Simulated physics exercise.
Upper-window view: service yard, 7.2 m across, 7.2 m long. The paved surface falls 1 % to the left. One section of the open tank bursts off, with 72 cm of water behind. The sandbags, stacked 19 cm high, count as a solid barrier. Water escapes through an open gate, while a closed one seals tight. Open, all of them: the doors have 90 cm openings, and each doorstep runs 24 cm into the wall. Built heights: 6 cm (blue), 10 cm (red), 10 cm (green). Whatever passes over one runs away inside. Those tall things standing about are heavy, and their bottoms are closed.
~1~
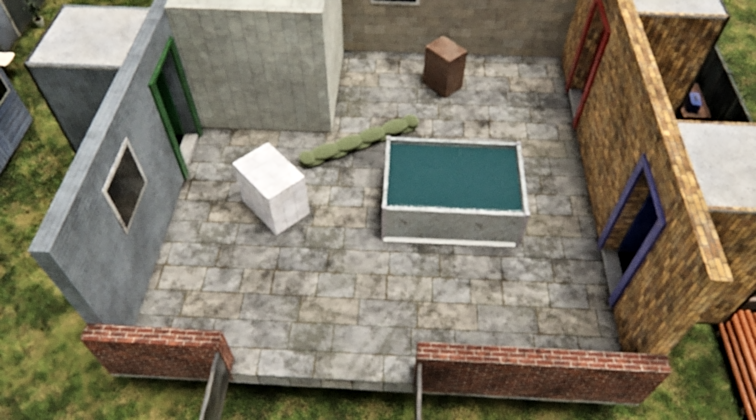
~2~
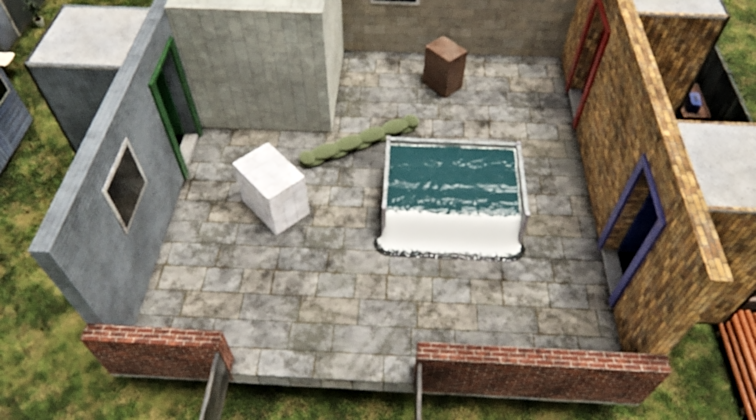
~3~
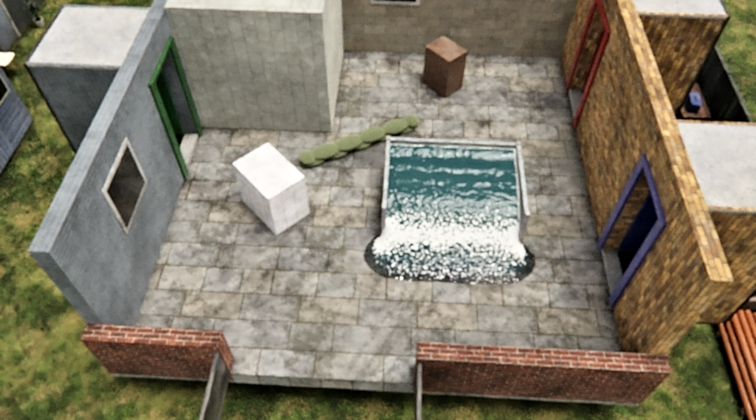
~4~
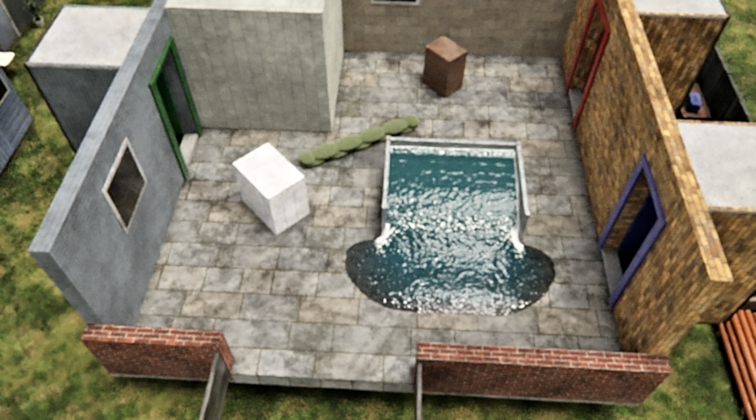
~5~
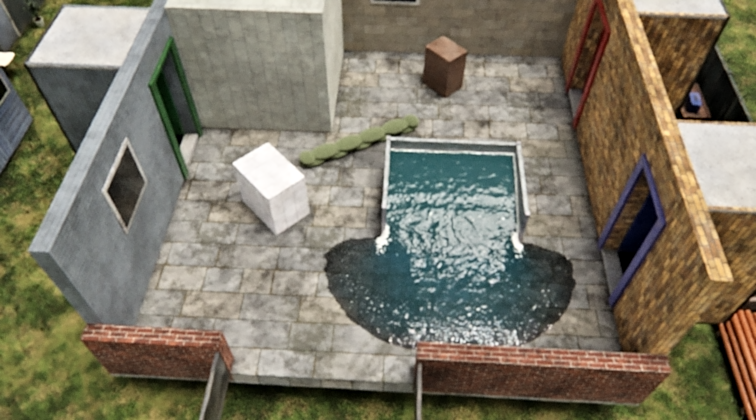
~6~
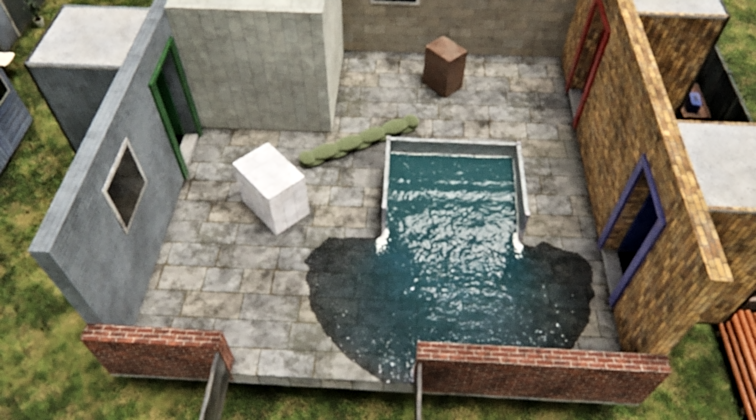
To begin with, an open tank of still, blue-green water stands in a paved, walled yard beside a white block. Its near side gives way and water pours out in a white, foaming sheet, then spreads across the paving toward the low brick walls, fanning left and right as the tank's level drops.
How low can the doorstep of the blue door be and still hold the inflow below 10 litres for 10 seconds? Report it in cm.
No lower than about 9 cm.
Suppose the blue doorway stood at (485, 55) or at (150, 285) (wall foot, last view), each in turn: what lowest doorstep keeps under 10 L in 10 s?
Roughly 7.5 cm, then roughly 7.0 cm.
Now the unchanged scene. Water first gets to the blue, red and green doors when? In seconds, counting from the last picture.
Blue 0.2 s / red 3.2 s / green 5.0 s.
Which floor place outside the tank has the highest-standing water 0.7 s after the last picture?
About (449, 368).
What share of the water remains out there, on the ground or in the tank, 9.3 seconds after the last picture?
Something near 60 out of a hundred parts.
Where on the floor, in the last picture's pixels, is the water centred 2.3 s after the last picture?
At about (469, 290).
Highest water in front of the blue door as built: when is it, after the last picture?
Peak time: Around 1.8 s.
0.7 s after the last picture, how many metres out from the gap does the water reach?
About 3.6 m.
Then, 0.7 s after the last picture water covers 25 % of the floor, deepest (44 cm) near (449, 368); 4 cm at the blue door, 0 litres in over its 6 cm doorstep.
Then, 2.3 s after the last picture water covers 35 % of the floor, deepest (25 cm) near (603, 376); 11 cm at the blue door, 6 litres in over its 6 cm doorstep.
Then, 9.3 s after the last picture water covers 80 % of the floor, deepest (10 cm) near (201, 133); 1 cm at the blue door, 26 litres in over its 6 cm doorstep.
At the blue door as built, the water peaked near 11 cm, 1.7 s after the last picture.
Run again over the same 10 s with other heights there, 16 litres in over 7.5 cm, 6 litres over 10 cm. The limit of 10 litres is kept from about 9 cm up.
